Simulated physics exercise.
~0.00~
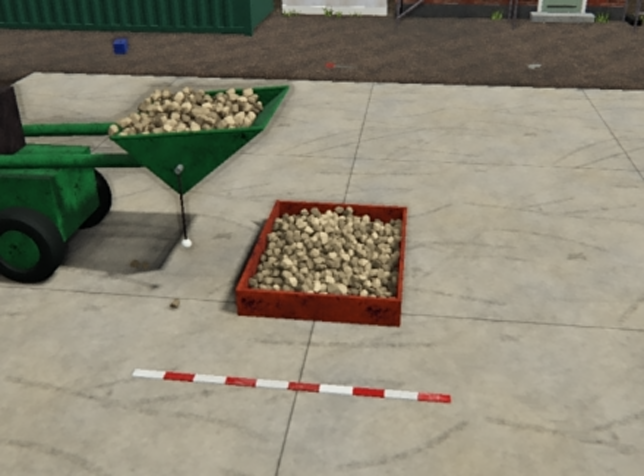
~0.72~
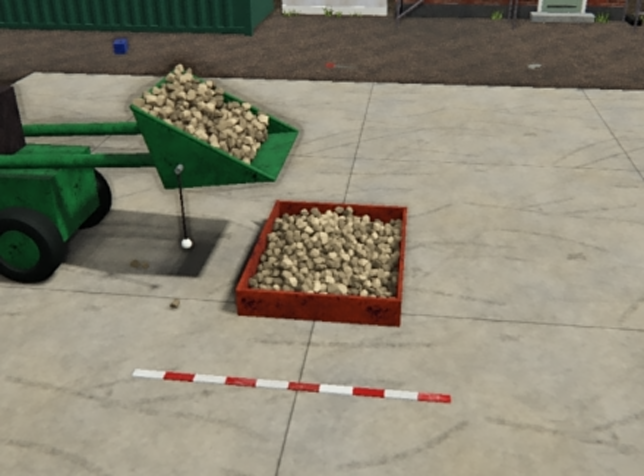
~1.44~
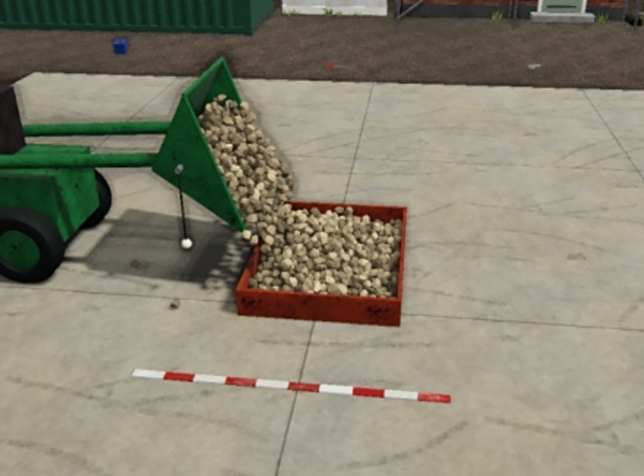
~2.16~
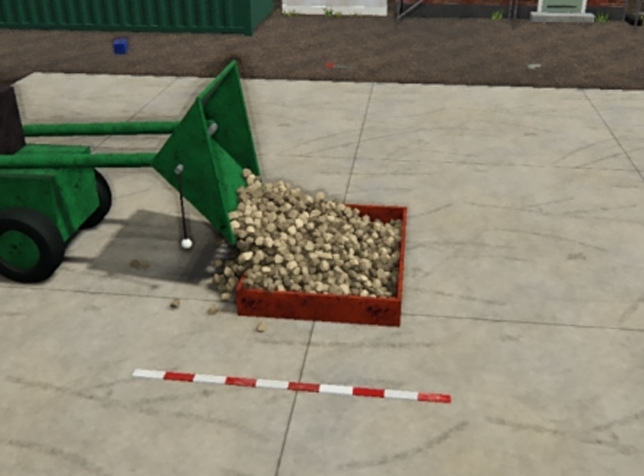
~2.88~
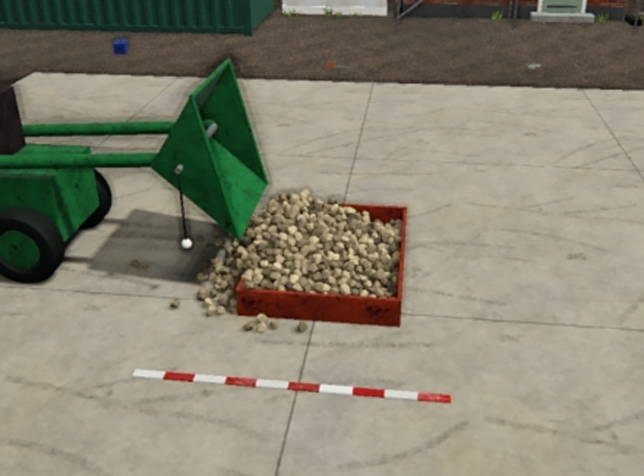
A green loader's bucket of pale stones tilts forward and pours its load onto the stones already in a low red bin on a concrete yard. The bucket empties, leaving the bin heaped, with some stones spilled on the ground beside its left and front edges.
